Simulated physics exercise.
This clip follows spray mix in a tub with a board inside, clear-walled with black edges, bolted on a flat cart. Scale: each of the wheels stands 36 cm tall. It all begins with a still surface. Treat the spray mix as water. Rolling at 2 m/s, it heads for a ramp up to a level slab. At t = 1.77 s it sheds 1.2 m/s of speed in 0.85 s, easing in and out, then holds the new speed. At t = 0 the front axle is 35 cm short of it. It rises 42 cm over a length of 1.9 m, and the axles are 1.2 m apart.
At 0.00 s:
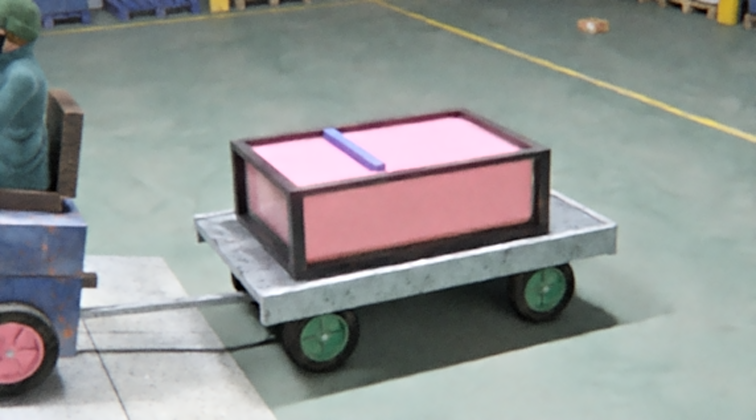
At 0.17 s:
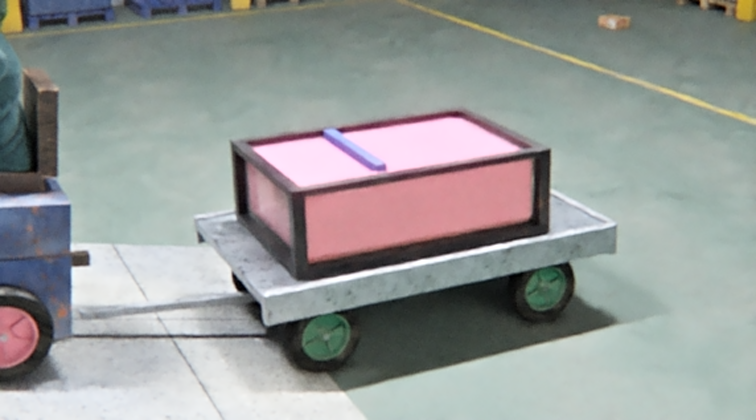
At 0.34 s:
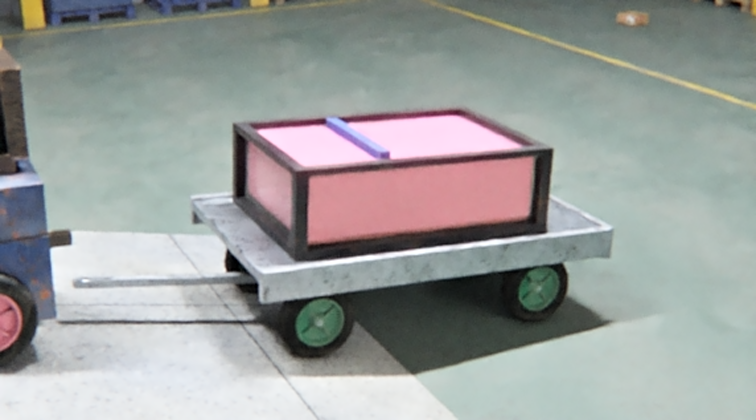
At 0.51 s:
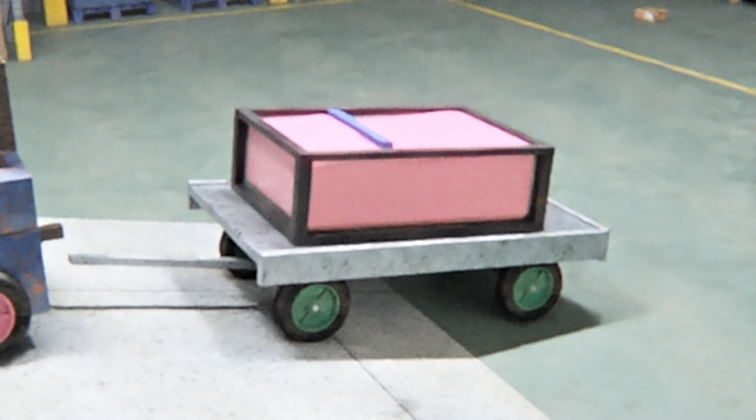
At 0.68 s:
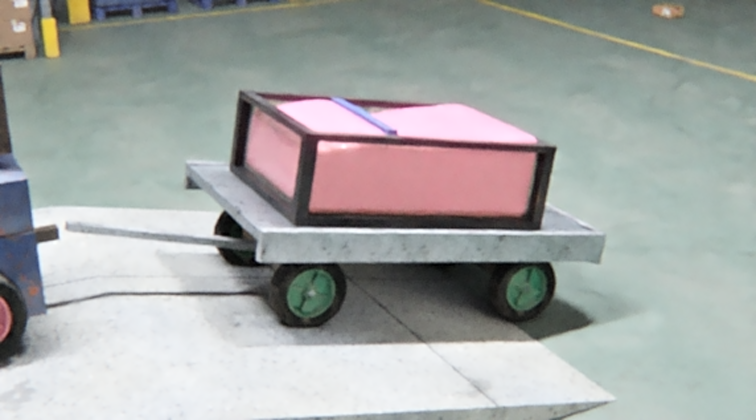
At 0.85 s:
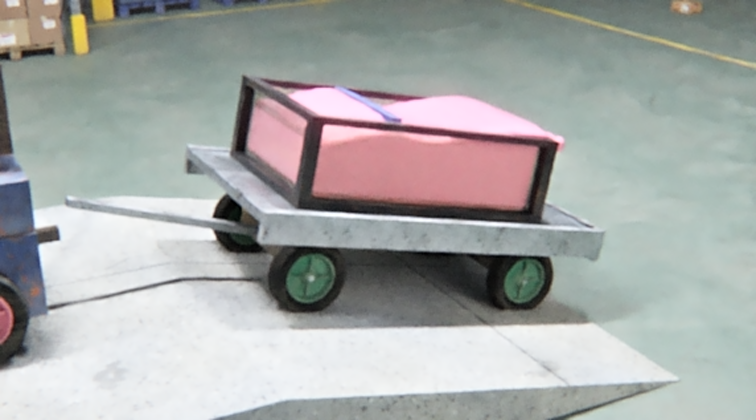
A flatbed cart carrying a black-edged tub of pink liquid rolls left up a pale ramp, tilting the tub.
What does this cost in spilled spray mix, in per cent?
About 8 per cent.
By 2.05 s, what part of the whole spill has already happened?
About 90 per cent.
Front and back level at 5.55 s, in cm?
About 30 cm in front and 28 cm behind.
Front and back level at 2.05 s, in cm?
About 30 cm in front and 28 cm behind.
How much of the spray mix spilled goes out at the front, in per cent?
About 0 per cent.
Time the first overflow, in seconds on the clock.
Around 1.0 s.
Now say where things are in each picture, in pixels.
In the first frame, the surface is at (311, 183) by the front wall; at (508, 151) by the back wall; it lies level with the rim line; board top at (381, 164); the front is on the left, levels are read along the near wall; a wheel hub at (549, 291).
In the second frame, the surface is at (312, 184) by the front wall; at (508, 151) by the back wall; it lies level with the rim line.
In the third frame, the surface is at (511, 147) by the back wall; it lies level with the rim line; the tank is 4° nose up.
In the fourth frame, the surface is at (513, 141) by the back wall; it climbs 2° towards the back; the tank is 7° nose up.
In the fifth frame, the surface is at (323, 146) by the front wall; at (516, 133) by the back wall; it climbs 5° towards the back; the tank is 11° nose up.
In the sixth frame, the surface is at (327, 133) by the front wall; at (520, 121) by the back wall; it climbs 7° towards the back; a wheel hub at (528, 283); the tank is 14° nose up.
By 2.05 s the surface is 30 cm up at the front and 29 cm at the back; 8 per cent is out, over the back.
By 3.65 s the surface is 32 cm up at the front and 27 cm at the back; 8 per cent is out, over the back.
By 5.55 s the surface is 31 cm up at the front and 28 cm at the back; 8 per cent is out, over the back.
By 7.99 s 8 per cent is out, over the back, 26 of 314 litres.
